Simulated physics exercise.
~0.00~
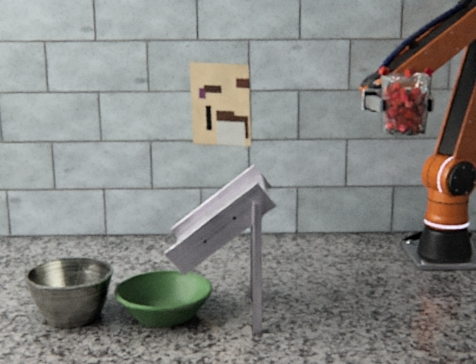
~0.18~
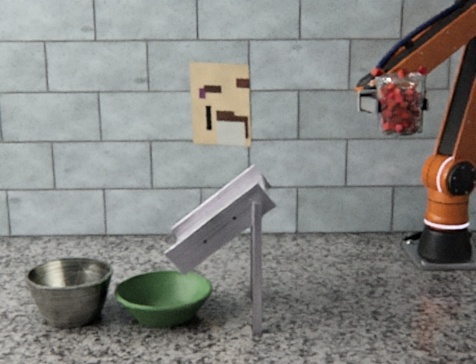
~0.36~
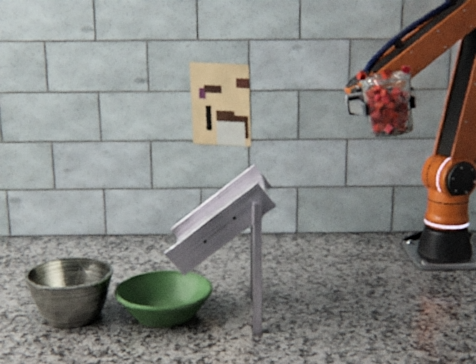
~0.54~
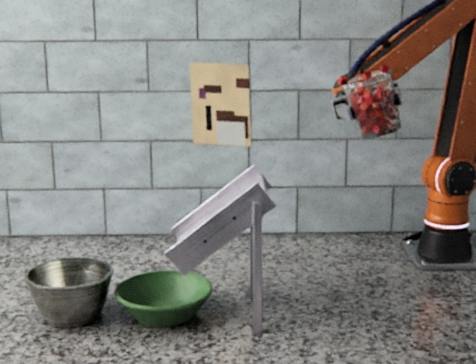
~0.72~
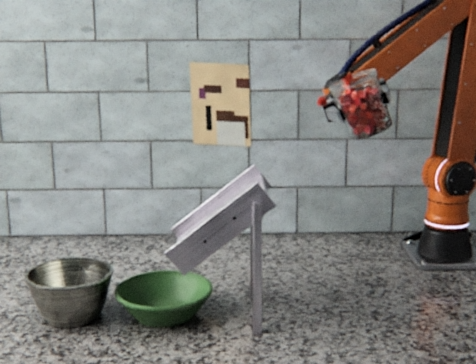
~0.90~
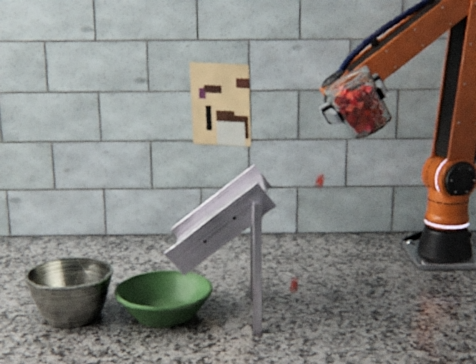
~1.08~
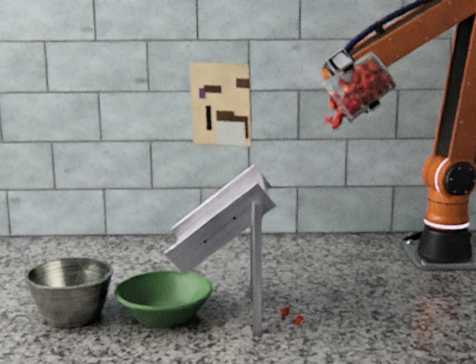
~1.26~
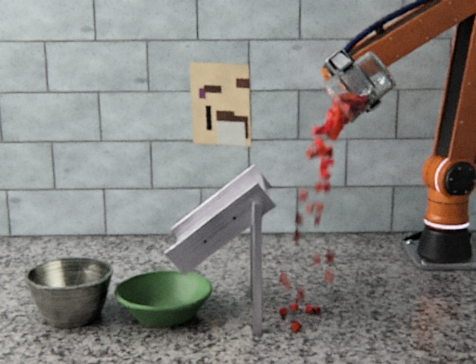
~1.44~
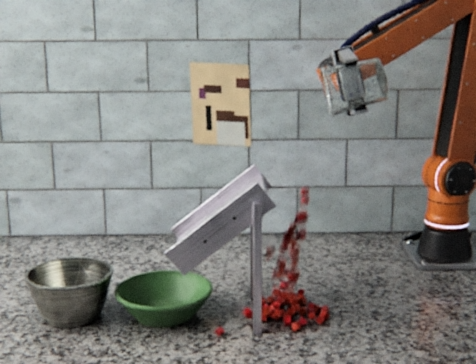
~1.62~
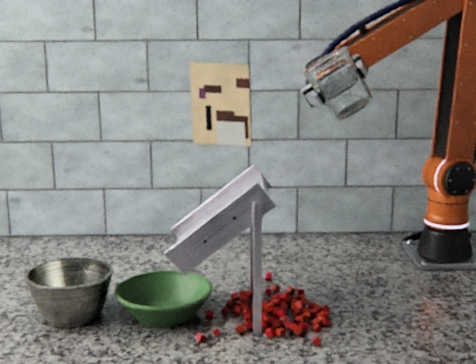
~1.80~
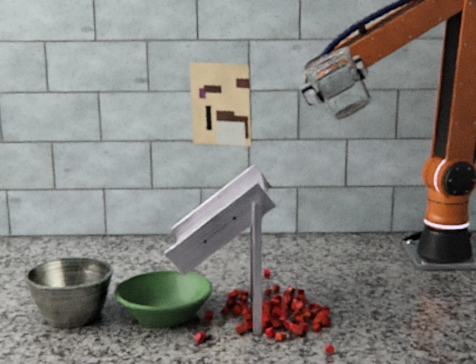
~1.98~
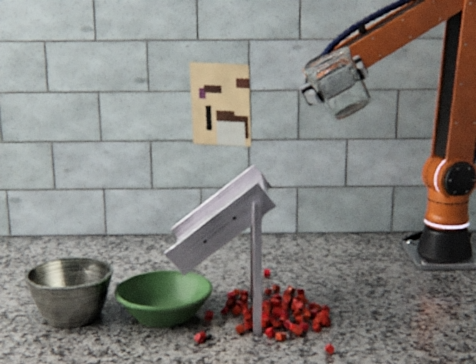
The clip opens on an orange robot arm holding a clear tumbler of red dice high at the right, with a sloping chute on a stand, a green bowl and a metal bowl to its left. The arm carries the tumbler left, leaning it toward the chute. A couple of dice slip out and drop to the speckled table. The tumbler then tips upside down, and the rest pour out in a stream that falls short of the chute. As the emptied tumbler swings partly back up, the dice lie scattered around the chute's stand, and both bowls stay in place.
